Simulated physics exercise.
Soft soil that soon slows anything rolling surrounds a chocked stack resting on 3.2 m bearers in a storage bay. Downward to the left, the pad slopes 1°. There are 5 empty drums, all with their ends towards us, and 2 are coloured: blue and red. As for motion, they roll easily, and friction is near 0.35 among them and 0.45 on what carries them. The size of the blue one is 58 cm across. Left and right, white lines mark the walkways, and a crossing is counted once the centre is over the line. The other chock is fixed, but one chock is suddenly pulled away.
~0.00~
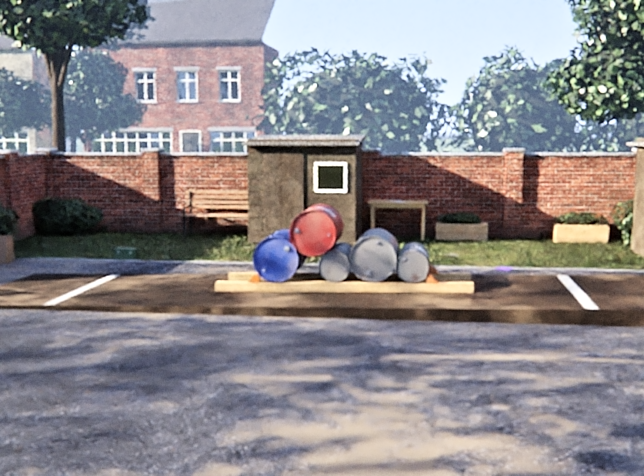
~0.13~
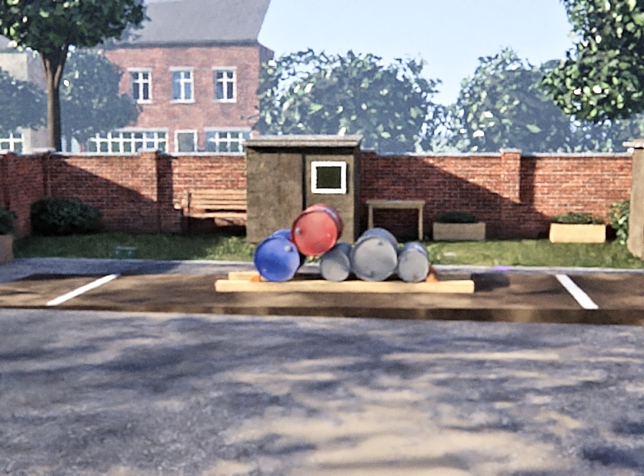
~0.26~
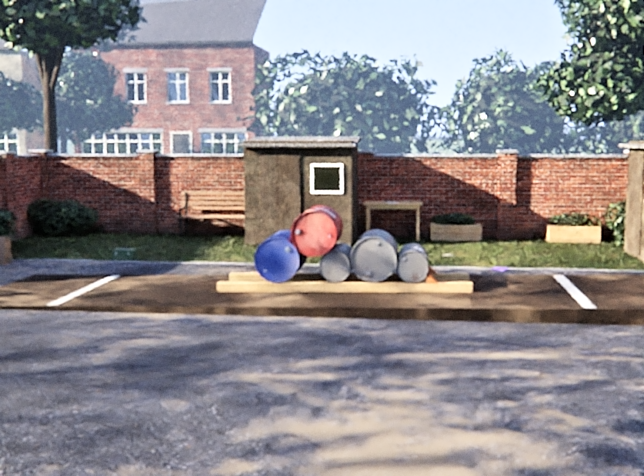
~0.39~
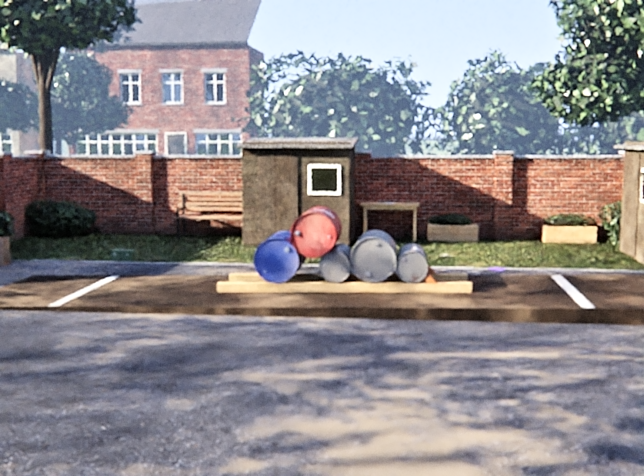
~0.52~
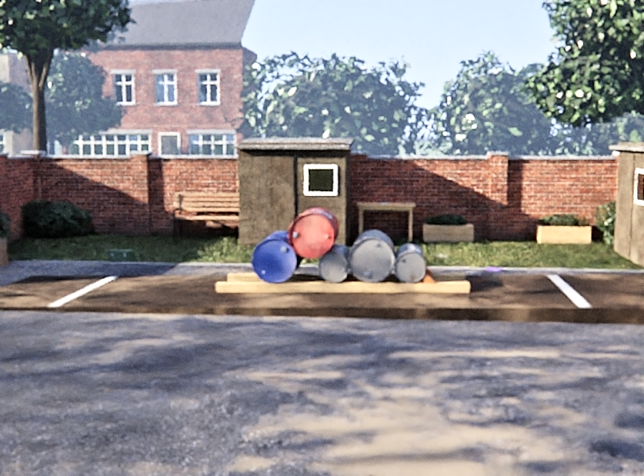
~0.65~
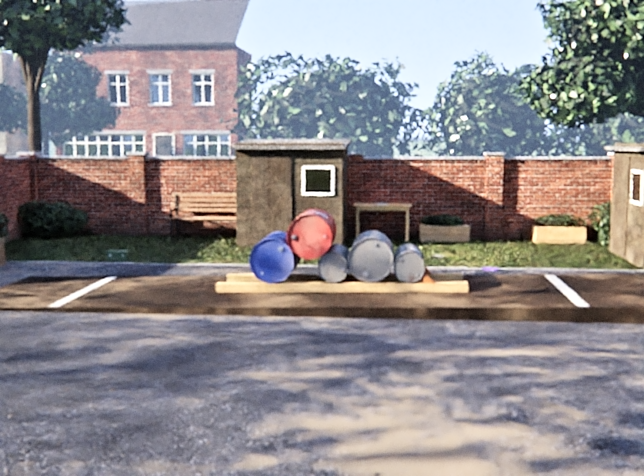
The footage shows a red drum resting on a row of blue and grey drums in a parking area before a brick wall; the left wedge disappears while the stack barely moves and the background drifts slightly left.
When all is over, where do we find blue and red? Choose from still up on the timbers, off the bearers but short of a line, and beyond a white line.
The blue drum finishes off the bearers but short of a line, the red finishes off the bearers but short of a line.
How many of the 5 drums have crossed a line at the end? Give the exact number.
0 in total.
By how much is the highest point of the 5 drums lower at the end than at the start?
Some 30 centimetres.
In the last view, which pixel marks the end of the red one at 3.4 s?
I'd put it somewhere around (209, 262) in that view.
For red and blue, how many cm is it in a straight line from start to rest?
The red one shifts some 220 and the blue one roughly 220.
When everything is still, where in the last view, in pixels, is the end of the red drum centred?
Near pixel (151, 271).
By 1.9 s, blue is on the bearers, 5 cm from the bearers' left end, rolling left; red is on the bearers, 70 cm from the bearers' left end, rolling left; 0 over a line so far.
By 3.4 s, blue is off the bearers, 80 cm short of the left line, rolling left; red is off the bearers, 175 cm short of the left line, rolling left; 0 over a line so far.
Finally (5.1 s), blue is off the bearers, 35 cm short of the left line; red is off the bearers, 95 cm short of the left line; 0 over a line so far.
